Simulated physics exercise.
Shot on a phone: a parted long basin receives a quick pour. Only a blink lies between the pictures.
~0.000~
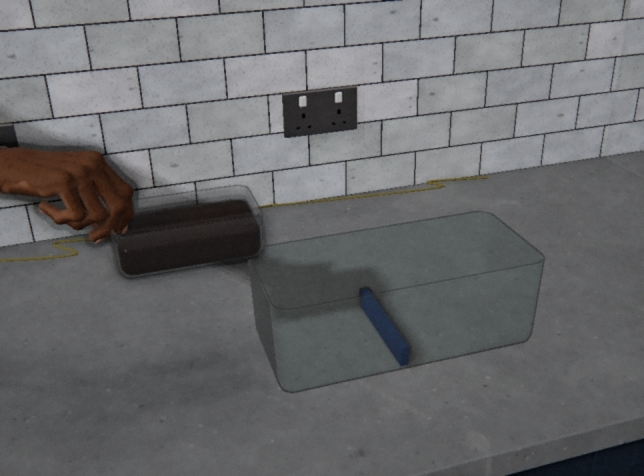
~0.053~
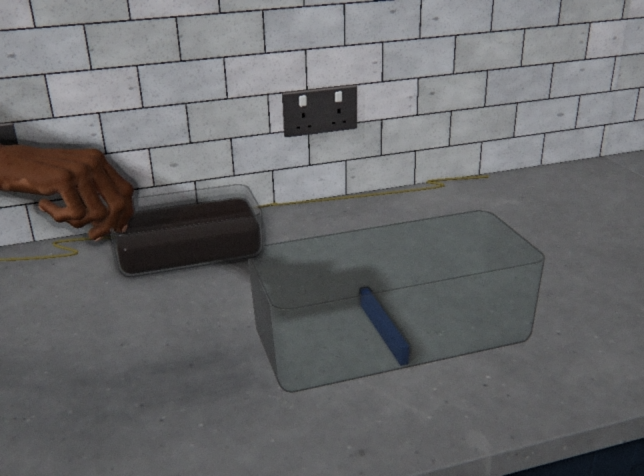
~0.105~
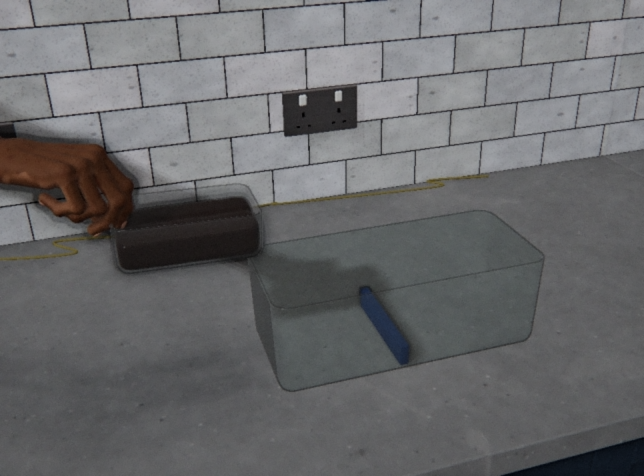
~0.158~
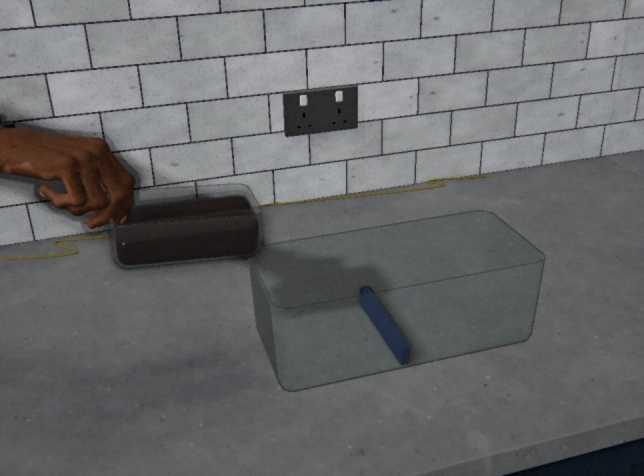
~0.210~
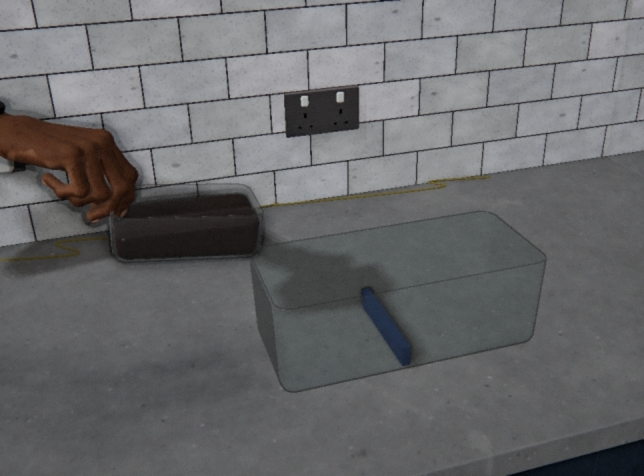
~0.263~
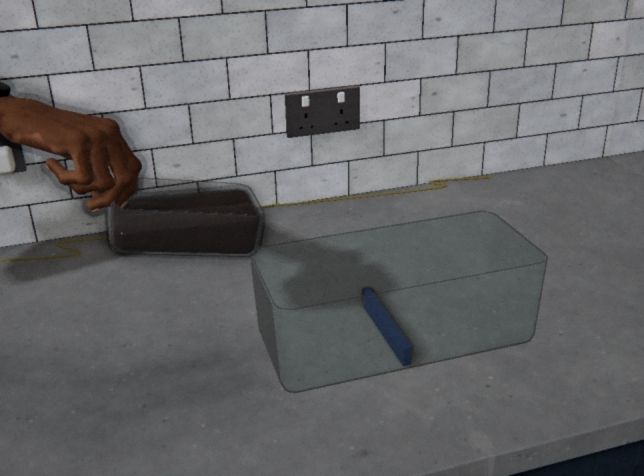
On a grey counter, a hand gradually tilts a small container of dark coffee rightward beside a clear basin.
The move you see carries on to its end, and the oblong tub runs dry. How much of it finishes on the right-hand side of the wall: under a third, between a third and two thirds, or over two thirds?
Under a third.
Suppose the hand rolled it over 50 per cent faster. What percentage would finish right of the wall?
About 15 %.
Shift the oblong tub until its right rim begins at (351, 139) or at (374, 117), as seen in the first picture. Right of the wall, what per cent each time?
First place gives some 85 %, second place some 85 %.
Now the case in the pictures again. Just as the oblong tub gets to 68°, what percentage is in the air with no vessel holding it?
Share out of both vessels: Approx. 50 %.
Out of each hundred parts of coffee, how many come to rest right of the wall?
15 %.
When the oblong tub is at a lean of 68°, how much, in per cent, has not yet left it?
Roughly 30 in a hundred.
A moment on, the oblong tub is tipped part way and 29 per cent is still to pour, 22 is left of the wall and 0 right of it.
Next, the oblong tub is tipped right over and 4 per cent is still to pour, 76 is left of the wall and 11 right of it.
Then the oblong tub is tipped right over and 0 per cent is still to pour, 86 is left of the wall and 12 right of it.
Later the oblong tub is tipped right over and 0 per cent is still to pour, 85 is left of the wall and 13 right of it.
At rest 85 per cent lies left of the wall, 13 right of it and 2 outside.
